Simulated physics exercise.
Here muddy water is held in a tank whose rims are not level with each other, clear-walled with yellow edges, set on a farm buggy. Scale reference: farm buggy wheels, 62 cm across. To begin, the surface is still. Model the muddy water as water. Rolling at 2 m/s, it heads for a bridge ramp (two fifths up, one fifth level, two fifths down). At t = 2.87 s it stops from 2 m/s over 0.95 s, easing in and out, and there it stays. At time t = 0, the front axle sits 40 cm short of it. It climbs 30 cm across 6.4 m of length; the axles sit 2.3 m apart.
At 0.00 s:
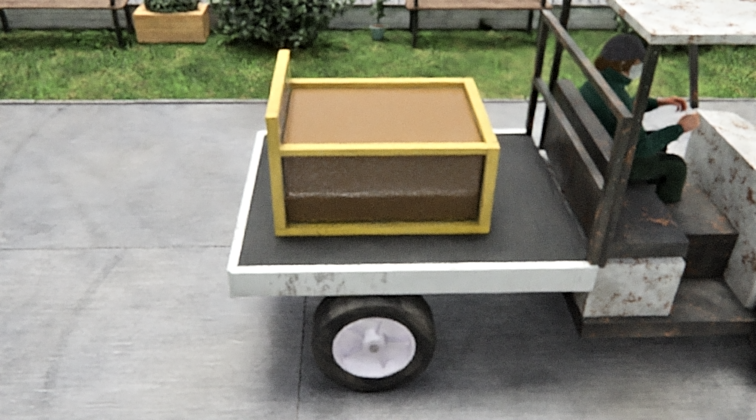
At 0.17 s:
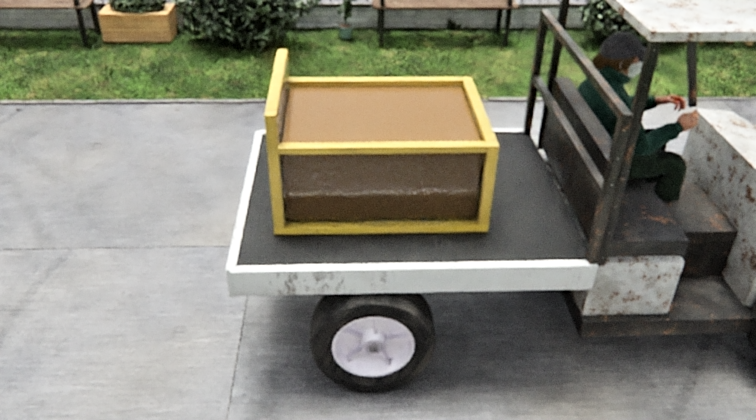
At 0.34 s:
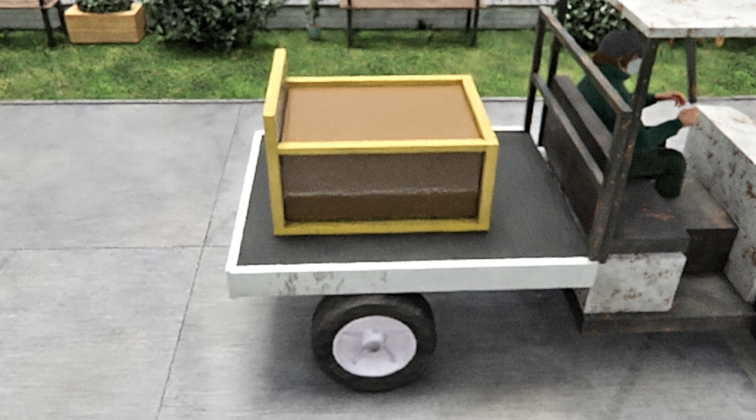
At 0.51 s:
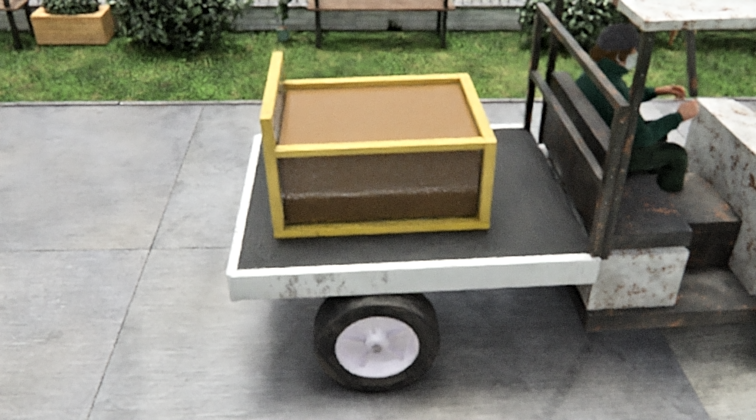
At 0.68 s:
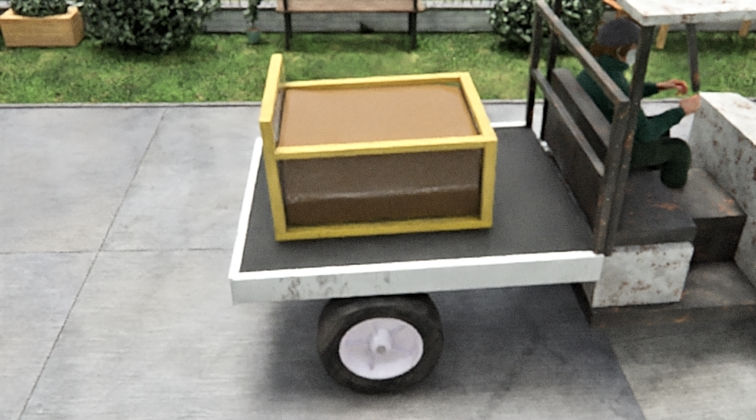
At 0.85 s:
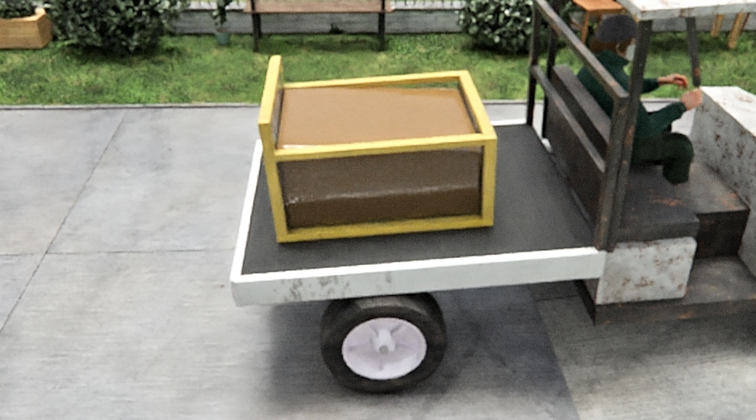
Driver in green steering a farm buggy rightward past a lawn, its yellow-edged tank of muddy water gradually tilting front end up.
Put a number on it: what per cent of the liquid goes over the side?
Close to 28 per cent goes over.
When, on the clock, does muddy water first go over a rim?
The first spill comes at around 2.2 s.
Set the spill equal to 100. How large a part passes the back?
Fraction of spill: Roughly 0%.
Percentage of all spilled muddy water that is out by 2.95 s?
By that time, around 0 percent of it is out.
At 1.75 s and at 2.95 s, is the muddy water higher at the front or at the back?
Towards the aft, and after that towards the fore.
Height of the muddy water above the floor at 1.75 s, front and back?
I'd say some 36 centimetres in front and some 46 centimetres behind.
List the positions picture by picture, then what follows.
In the first frame, the surface is at (468, 141) by the front wall; at (298, 142) by the back wall; it lies level with the rim line; the front is on the right, levels are read along the near wall; a wheel hub at (374, 355).
In the second frame, the surface is at (467, 139) by the front wall; at (297, 141) by the back wall; it lies level with the rim line.
In the third frame, the surface is at (466, 138) by the front wall; at (296, 141) by the back wall; it lies level with the rim line.
In the fourth frame, the surface is at (465, 136) by the front wall; at (294, 143) by the back wall; it lies level with the rim line; the tank is 2° nose up.
In the fifth frame, the surface is at (293, 143) by the back wall; it lies level with the rim line; the tank is 3° nose up.
In the sixth frame, the surface is at (292, 141) by the back wall; it climbs 5° towards the back; a wheel hub at (385, 356); the tank is 4° nose up.
After 1.75 s the surface is 35 cm up at the front and 45 cm at the back; nothing has left.
After 2.95 s the surface is 46 cm up at the front and 34 cm at the back; nothing has left.
After 4.35 s the surface is 25 cm up at the front and 44 cm at the back; 25 per cent is out, over the front.
After 6.80 s 28 per cent is out, over the front, 77 of 273 litres.
